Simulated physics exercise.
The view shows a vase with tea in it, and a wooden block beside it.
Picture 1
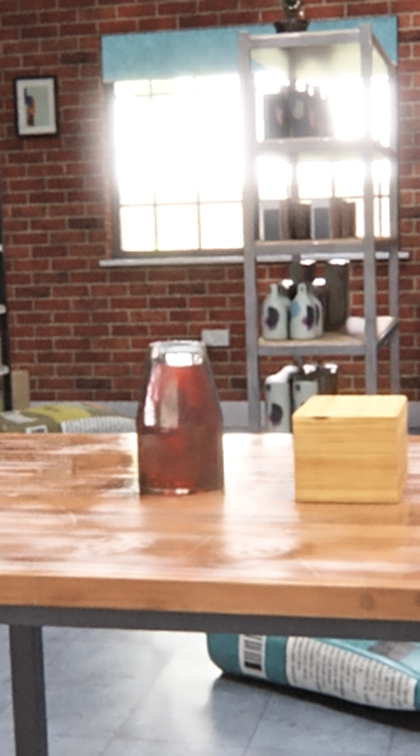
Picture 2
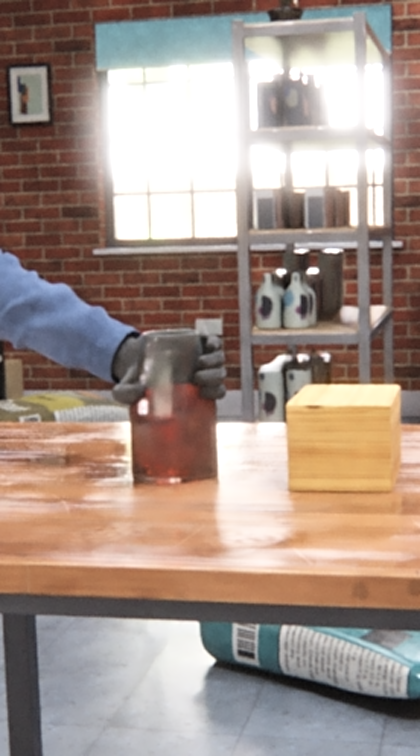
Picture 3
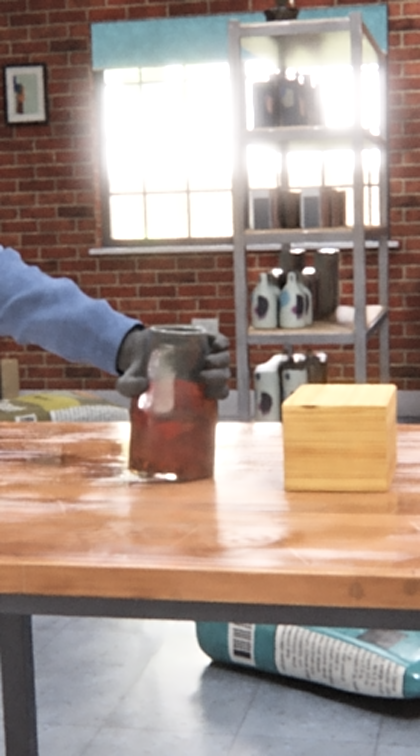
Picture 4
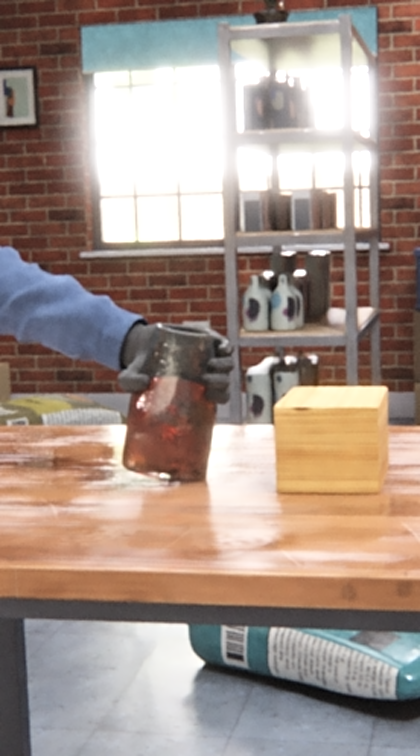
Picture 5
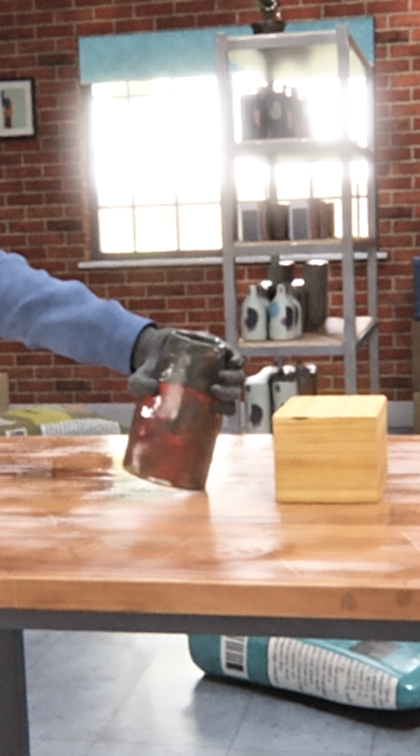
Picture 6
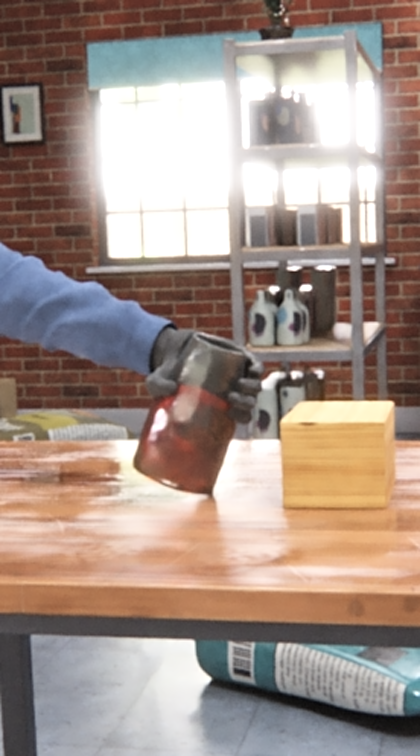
A gloved hand grips a vase of dark red liquid and tilts it toward a wooden block.
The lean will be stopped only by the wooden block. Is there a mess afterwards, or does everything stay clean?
Afterwards: A mess.
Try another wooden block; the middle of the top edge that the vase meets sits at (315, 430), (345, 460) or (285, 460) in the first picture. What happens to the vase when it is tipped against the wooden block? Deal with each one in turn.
Going through them one by one, I get a mess, a mess and a mess.
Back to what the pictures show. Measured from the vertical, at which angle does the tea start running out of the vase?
About 35°.
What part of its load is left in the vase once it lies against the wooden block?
By my reckoning, 95 per cent.
Next, the vase leans by about 35°; its rim is dry.
After that, the vase leans by about 45°; it has slopped over; nearly all of the tea is inside.
Finally, the vase leans by about 50°, against the wooden block; it has slopped over; nearly all of the tea is inside.
